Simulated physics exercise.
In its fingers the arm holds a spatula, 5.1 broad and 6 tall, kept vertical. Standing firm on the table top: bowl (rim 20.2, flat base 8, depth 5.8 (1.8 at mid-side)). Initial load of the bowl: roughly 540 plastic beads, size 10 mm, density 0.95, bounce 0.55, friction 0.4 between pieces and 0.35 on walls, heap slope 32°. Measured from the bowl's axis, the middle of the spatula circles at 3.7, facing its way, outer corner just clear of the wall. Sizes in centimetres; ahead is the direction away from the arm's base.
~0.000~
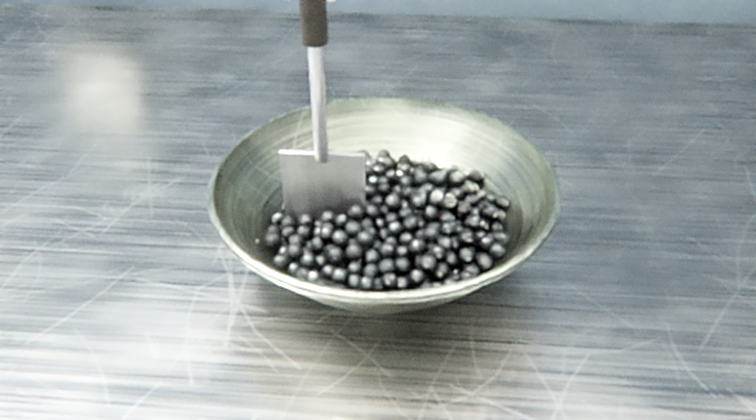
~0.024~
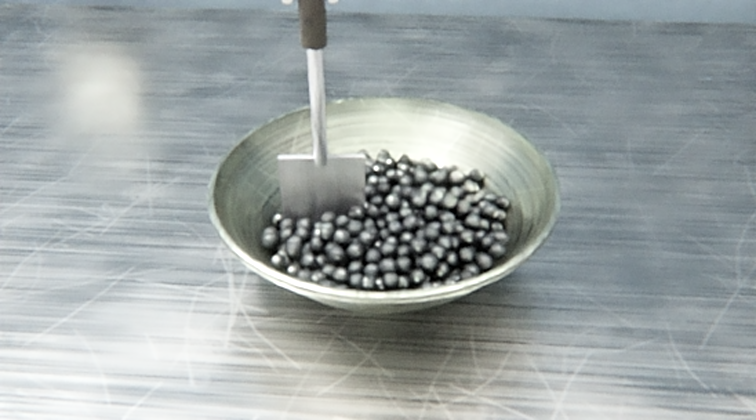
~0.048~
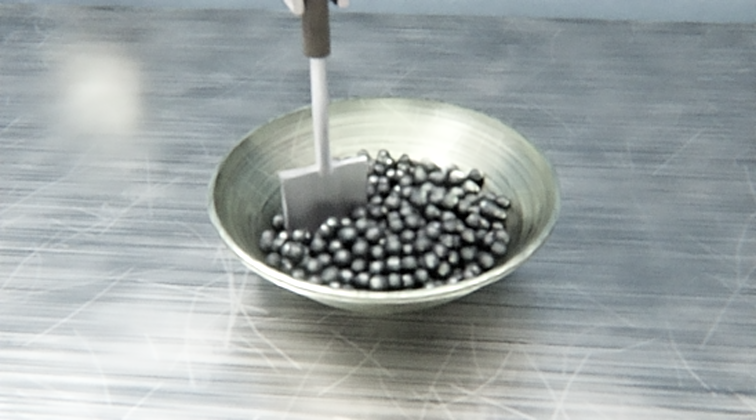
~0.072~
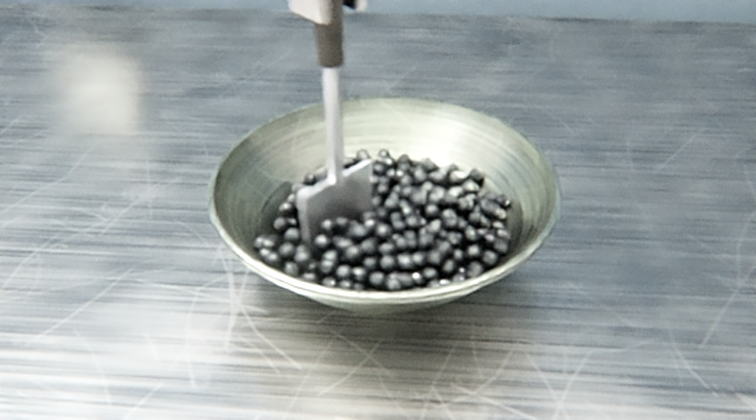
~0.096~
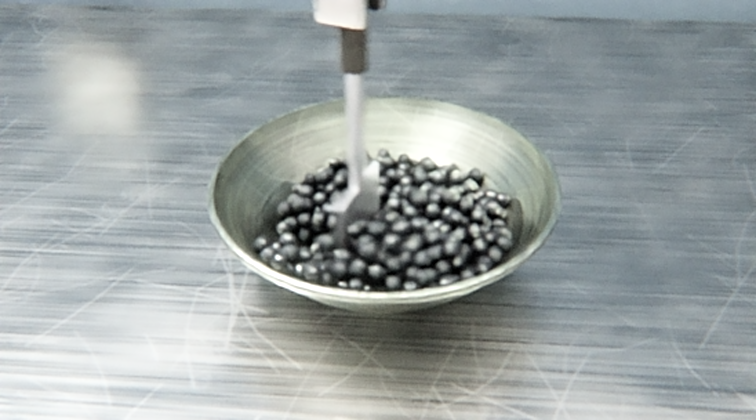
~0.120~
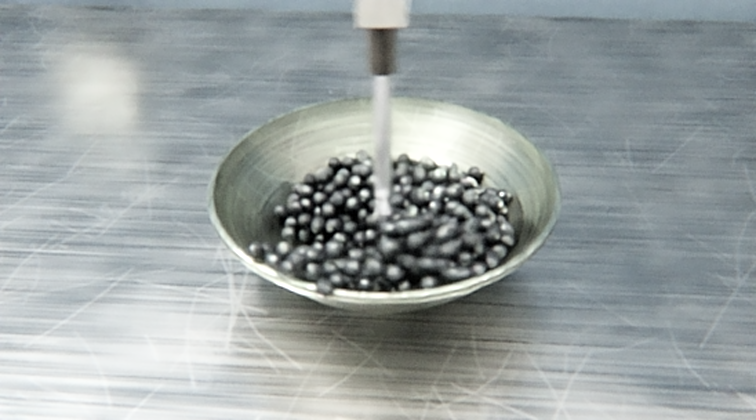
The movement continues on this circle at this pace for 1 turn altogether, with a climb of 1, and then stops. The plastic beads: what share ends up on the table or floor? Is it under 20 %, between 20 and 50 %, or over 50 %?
Between 20 and 50 %.
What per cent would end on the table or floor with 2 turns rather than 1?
Roughly 35 per cent would end up there.
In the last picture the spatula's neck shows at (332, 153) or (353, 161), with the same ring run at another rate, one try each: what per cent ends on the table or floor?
Some 0 and 15 per cent respectively.
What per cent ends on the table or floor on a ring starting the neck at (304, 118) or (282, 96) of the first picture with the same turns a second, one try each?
Near 30 and 0 in a hundred, one try each.
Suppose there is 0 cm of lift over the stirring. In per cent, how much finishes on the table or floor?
35 %.
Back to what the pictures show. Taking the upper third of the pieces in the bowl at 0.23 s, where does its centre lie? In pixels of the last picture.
Roughly pixel (488, 173).
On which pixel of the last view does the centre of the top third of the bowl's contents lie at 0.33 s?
Around (356, 130).
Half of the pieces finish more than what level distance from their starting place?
Around 7 centimetres.
After 0.23 s, 193° round, highest piece 10 above the table; 493 in the bowl, 6 on the table or floor, 37 in flight or on the tool.
After 0.33 s, 292° round, highest piece 9 above the table; 438 in the bowl, 54 on the table or floor, 44 in flight or on the tool.
After 0.58 s, 0° round, highest piece 5 above the table; 396 in the bowl, 140 on the table or floor.
After 1.28 s, 0° round, highest piece 5 above the table; 396 in the bowl, 140 on the table or floor.
At rest, 396 in the bowl, 140 on the table or floor. That is 26 % on the table or floor.
